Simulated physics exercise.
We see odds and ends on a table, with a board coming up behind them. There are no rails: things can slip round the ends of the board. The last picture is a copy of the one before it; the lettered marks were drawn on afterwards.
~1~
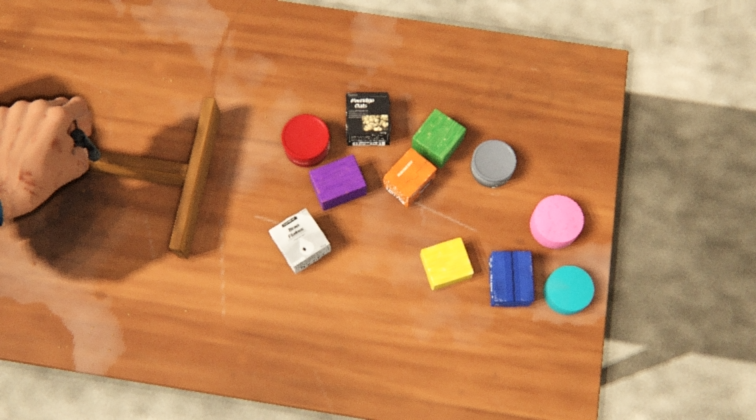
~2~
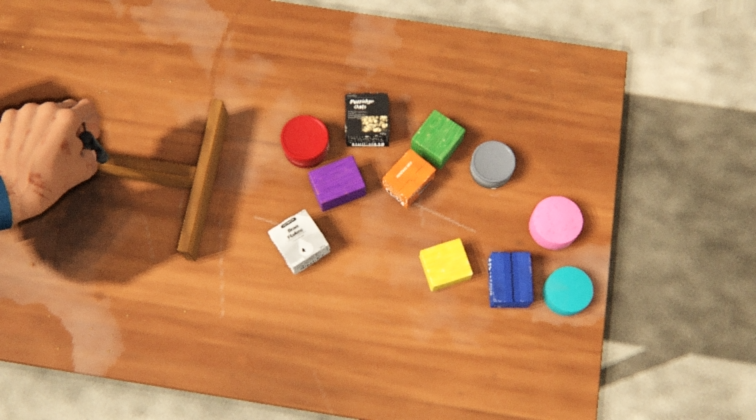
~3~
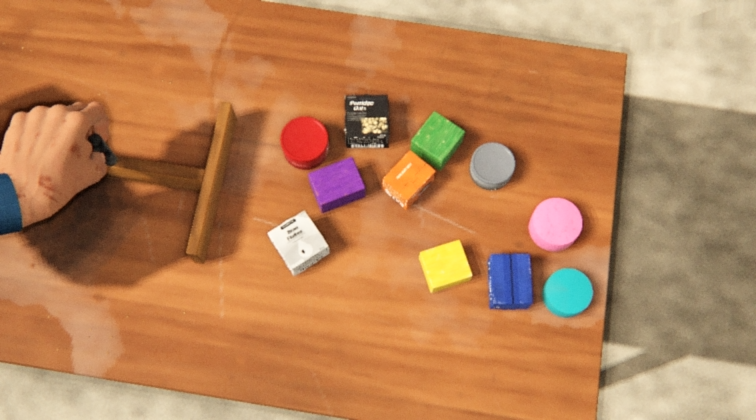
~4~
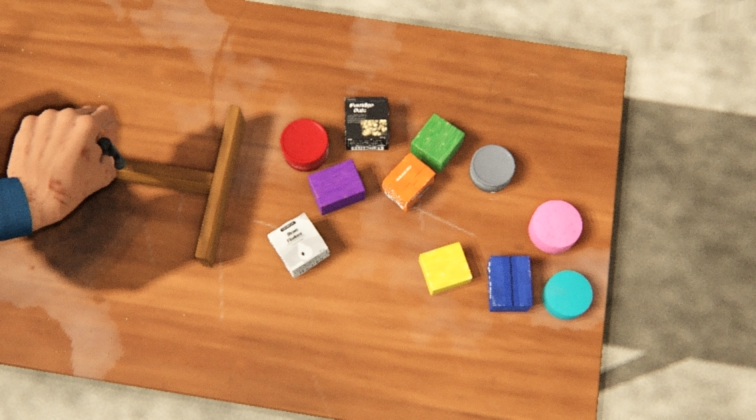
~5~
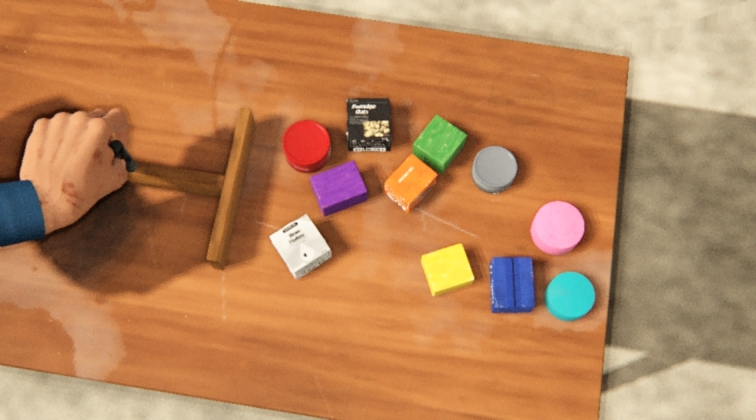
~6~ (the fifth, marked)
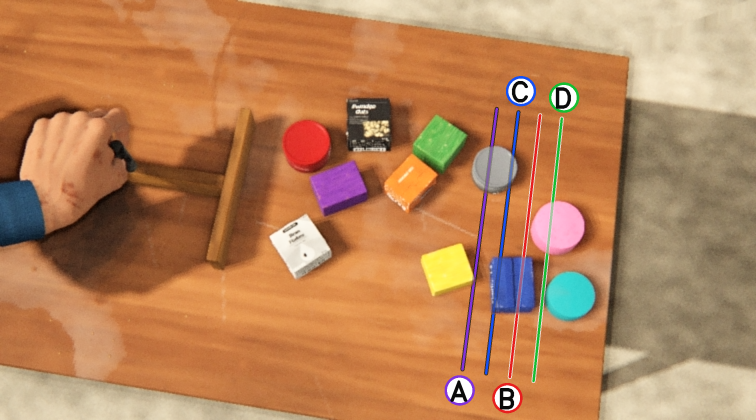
A hand slides a wooden board slowly right toward colourful blocks and tubs on a table.
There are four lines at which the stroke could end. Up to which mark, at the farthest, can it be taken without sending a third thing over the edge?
No third one falls up to C.
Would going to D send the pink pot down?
By then, yes.
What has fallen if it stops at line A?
The turquoise tin.
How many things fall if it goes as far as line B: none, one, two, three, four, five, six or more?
By then, three.
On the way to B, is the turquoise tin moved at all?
By then, yes.
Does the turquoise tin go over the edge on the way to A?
Yes.
On the marked copy, A at (480, 233); B at (526, 240); C at (503, 237); D at (548, 244).
Taking C. A third of the way, board (328, 197); black packet (391, 122); white packet (356, 260).
Two thirds of the way, board (427, 213); blue box (530, 289); grey jar (520, 163).
When it is over, board (503, 224); turquoise tin over the edge; pink pot (614, 237); one fallen.
As for the rest, A is within the limit but short; B drops three; D drops five.
